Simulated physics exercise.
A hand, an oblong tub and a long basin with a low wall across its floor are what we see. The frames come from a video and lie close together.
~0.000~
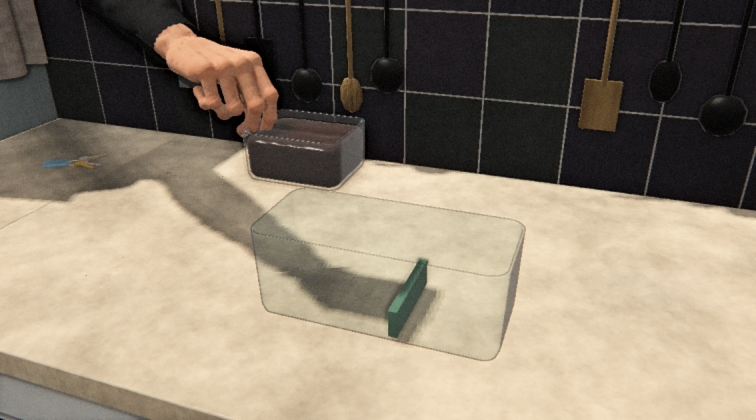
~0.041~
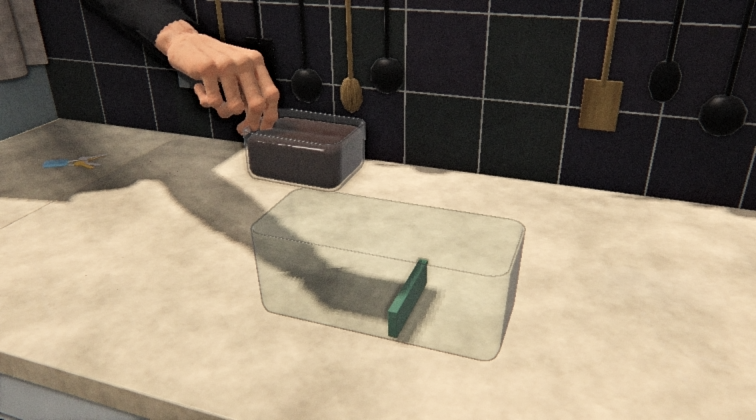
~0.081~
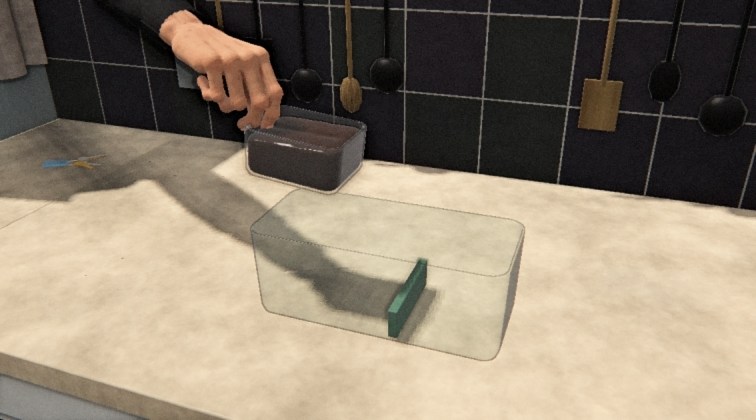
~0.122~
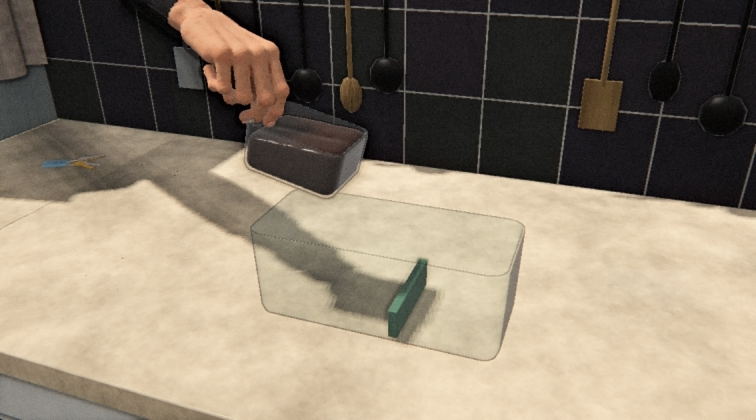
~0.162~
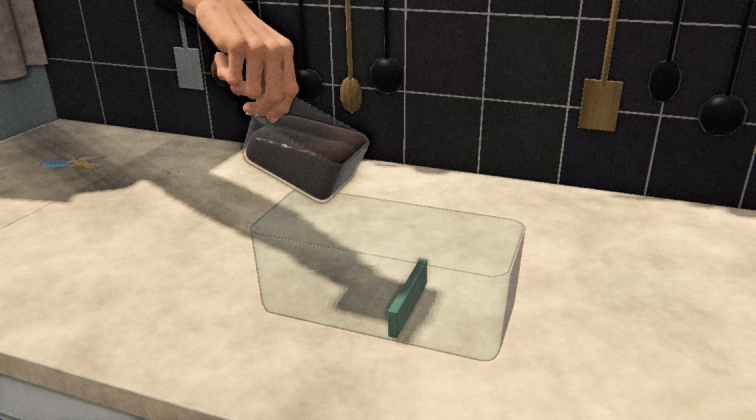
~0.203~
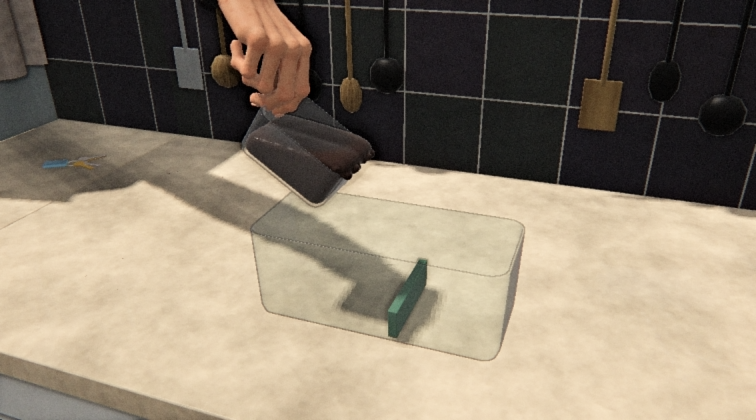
Hand tilting a small clear tub of dark liquid steadily to the right, liquid starting over its edge above a long transparent basin.
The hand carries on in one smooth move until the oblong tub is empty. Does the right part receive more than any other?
No, the left part does.
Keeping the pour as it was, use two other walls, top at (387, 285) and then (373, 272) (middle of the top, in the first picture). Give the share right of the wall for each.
Case 1: 55 %; case 2: 75 %.
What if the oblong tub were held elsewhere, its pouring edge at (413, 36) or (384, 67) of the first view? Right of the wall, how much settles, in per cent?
It works out to around 75 % and then around 65 %.
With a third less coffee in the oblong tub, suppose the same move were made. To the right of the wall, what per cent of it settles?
Some 10 parts in a hundred, give or take.
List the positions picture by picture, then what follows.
The first picture shows tilt 0°; pouring edge (352, 133); surface from (265, 127) to (353, 137); the long basin's rim runs from (273, 209) to (518, 250); the wall's top is at (409, 285).
The second picture shows tilt 2°; pouring edge (352, 134); surface from (265, 126) to (353, 138).
The third picture shows tilt 6°; pouring edge (354, 139); surface from (265, 125) to (354, 140).
The fourth picture shows tilt 14°; pouring edge (355, 146); surface from (266, 124) to (356, 142).
The fifth picture shows tilt 23°; pouring edge (356, 155); surface from (266, 125) to (357, 148); 2 per cent is over the edge.
The sixth picture shows tilt 35°; pouring edge (356, 165); surface from (267, 124) to (352, 150); 8 per cent is over the edge.
Then, 0.44 s in, the tilt is 97° and 16 per cent is still to pour, 55 is left of the wall and 6 right of it.
Then, 0.62 s in, the tilt is 101° and 4 per cent is still to pour, 83 is left of the wall and 10 right of it.
Then, 0.81 s in, the tilt is 101° and 1 per cent is still to pour, 81 is left of the wall and 13 right of it.
Then, 1.01 s in, the tilt is 101° and 0 per cent is still to pour, 82 is left of the wall and 14 right of it.
Finally, 82 per cent lies left of the wall, 14 right of it and 4 outside.
